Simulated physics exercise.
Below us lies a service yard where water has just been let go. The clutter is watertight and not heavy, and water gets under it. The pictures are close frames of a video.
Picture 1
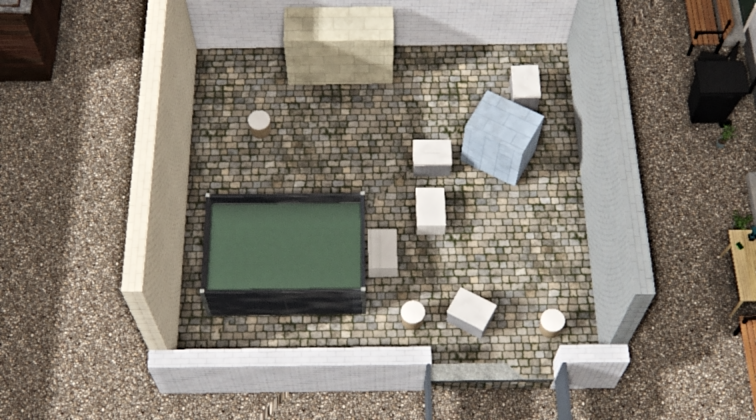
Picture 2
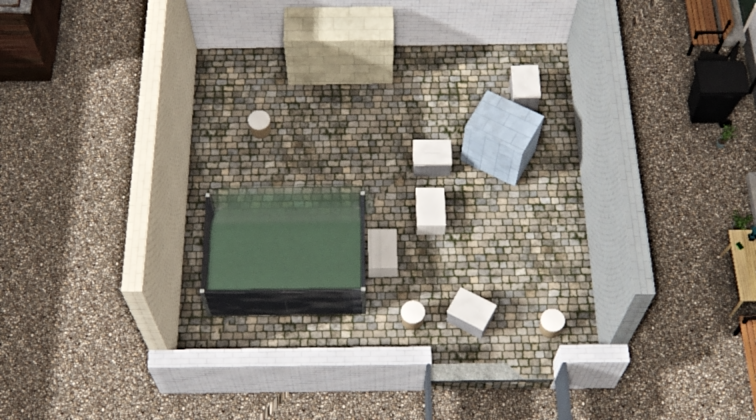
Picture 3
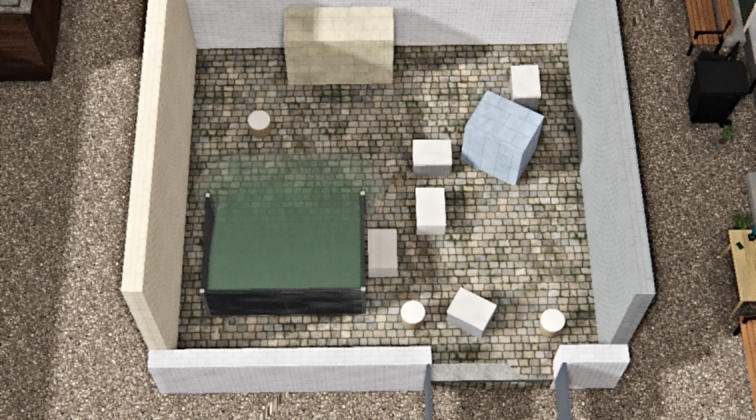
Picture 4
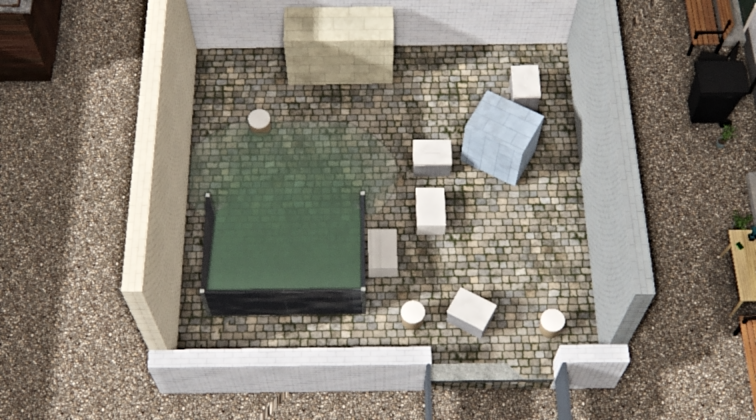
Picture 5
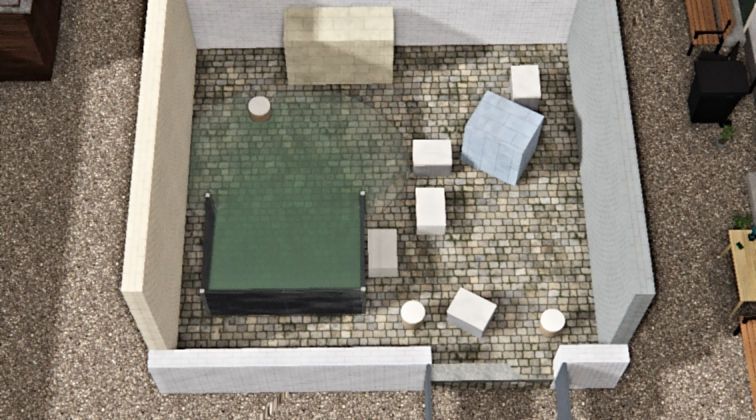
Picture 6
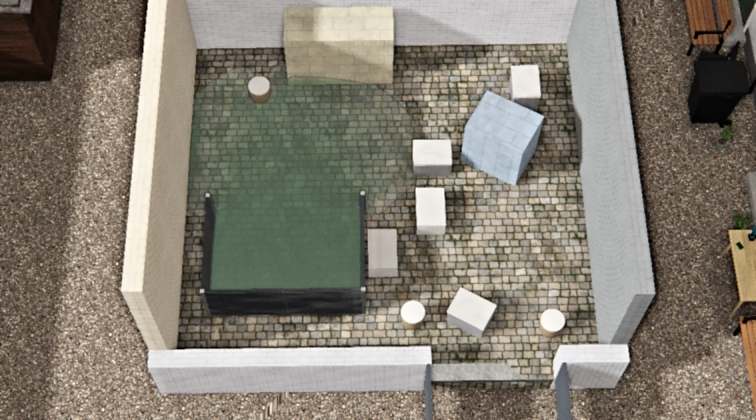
Walled cobbled yard, green water spreading from a dark tank across the paving and pushing a small white-topped pail toward the back wall.
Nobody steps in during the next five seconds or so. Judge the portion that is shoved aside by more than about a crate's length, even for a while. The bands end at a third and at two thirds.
That comes to one to two thirds.
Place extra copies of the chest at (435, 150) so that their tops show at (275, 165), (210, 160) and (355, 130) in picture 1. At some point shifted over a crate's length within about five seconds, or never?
In turn: Swept aside, shifted that much, moved that far.
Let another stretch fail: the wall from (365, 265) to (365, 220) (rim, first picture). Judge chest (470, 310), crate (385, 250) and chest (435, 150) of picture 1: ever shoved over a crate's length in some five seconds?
In that order: That far or more, that far or more, never so far.
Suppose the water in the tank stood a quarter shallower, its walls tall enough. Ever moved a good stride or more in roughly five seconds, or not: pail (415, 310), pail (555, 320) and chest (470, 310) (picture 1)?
One after the other: Under that, not that far, less than that.
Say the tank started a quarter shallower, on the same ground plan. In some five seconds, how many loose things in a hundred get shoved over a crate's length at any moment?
Close to 40 %.
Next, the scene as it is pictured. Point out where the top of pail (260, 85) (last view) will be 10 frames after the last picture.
Around (226, 45).
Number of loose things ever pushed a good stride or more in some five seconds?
That makes 4.
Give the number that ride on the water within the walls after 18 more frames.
I count 1.
A moment on, 1 of 8 are well off their spots; 0 afloat.
Next, 1 of 8 are well off their spots; 1 afloat.
Later, 2 of 8 are well off their spots; 1 afloat.
In the end, 4 of 8 are well off their spots, and 4 have been at some point; 2 afloat.
